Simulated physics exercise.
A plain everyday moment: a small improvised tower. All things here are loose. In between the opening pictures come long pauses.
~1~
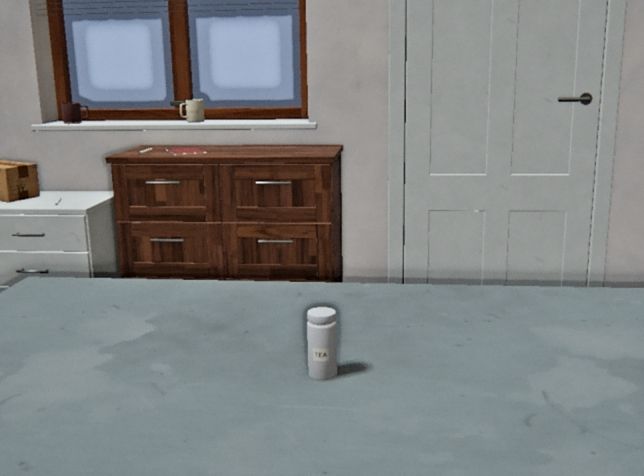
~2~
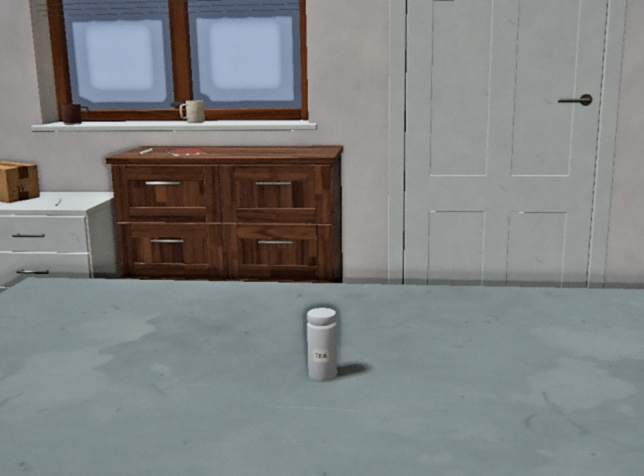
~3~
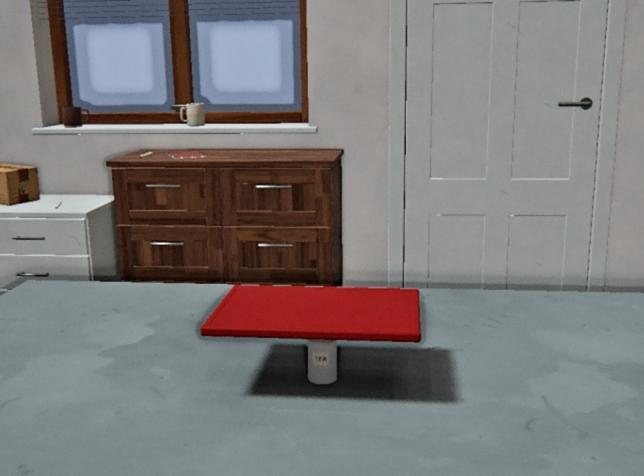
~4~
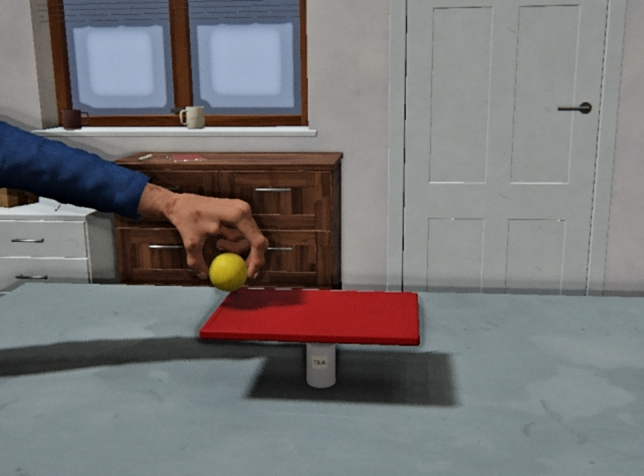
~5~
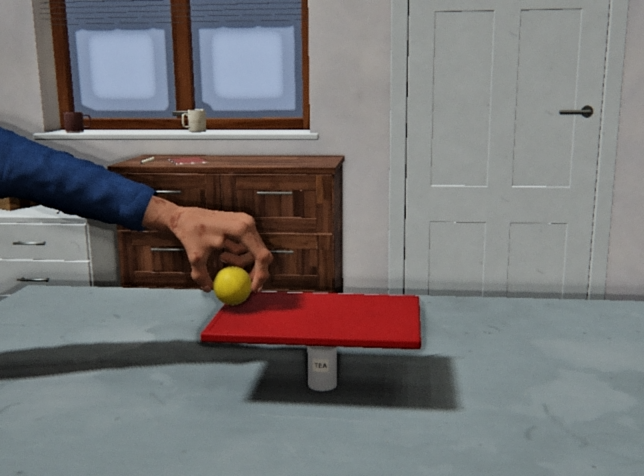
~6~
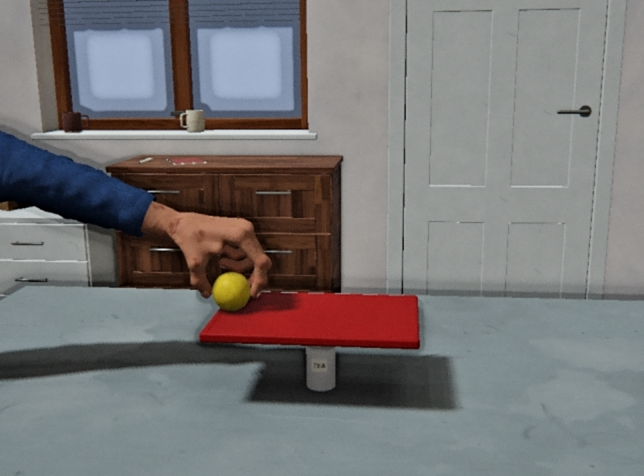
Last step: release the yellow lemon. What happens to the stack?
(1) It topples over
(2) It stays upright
The answer is 1.
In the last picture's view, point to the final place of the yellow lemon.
Somewhere around (177, 361) in the last picture.
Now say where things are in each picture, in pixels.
In the first picture, the last thing is not in view yet.
In the second picture, the last thing is not in view yet.
In the third picture, the last thing is not in view yet; red lid (317, 310).
In the fourth picture, coming down; yellow lemon (228, 272); red lid (316, 314).
In the fifth picture, coming down; yellow lemon (233, 286); red lid (318, 317).
In the sixth picture, set down, still held; yellow lemon (231, 291); red lid (316, 317).
Then, 0.30 s on from there, yellow lemon now fallen; red lid turned 30° from how it was put.
Then, 0.40 s on from there, red lid turned 48° from how it was put.
Then, 0.60 s on from there, red lid turned 35° from how it was put.
Then, 0.80 s on from there, red lid turned 31° from how it was put.
In the end, fallen, yellow lemon; moved from the start, red lid; white shaker unmoved. At the end, from the last picture's camera, yellow lemon near (177, 361). The stack comes apart.
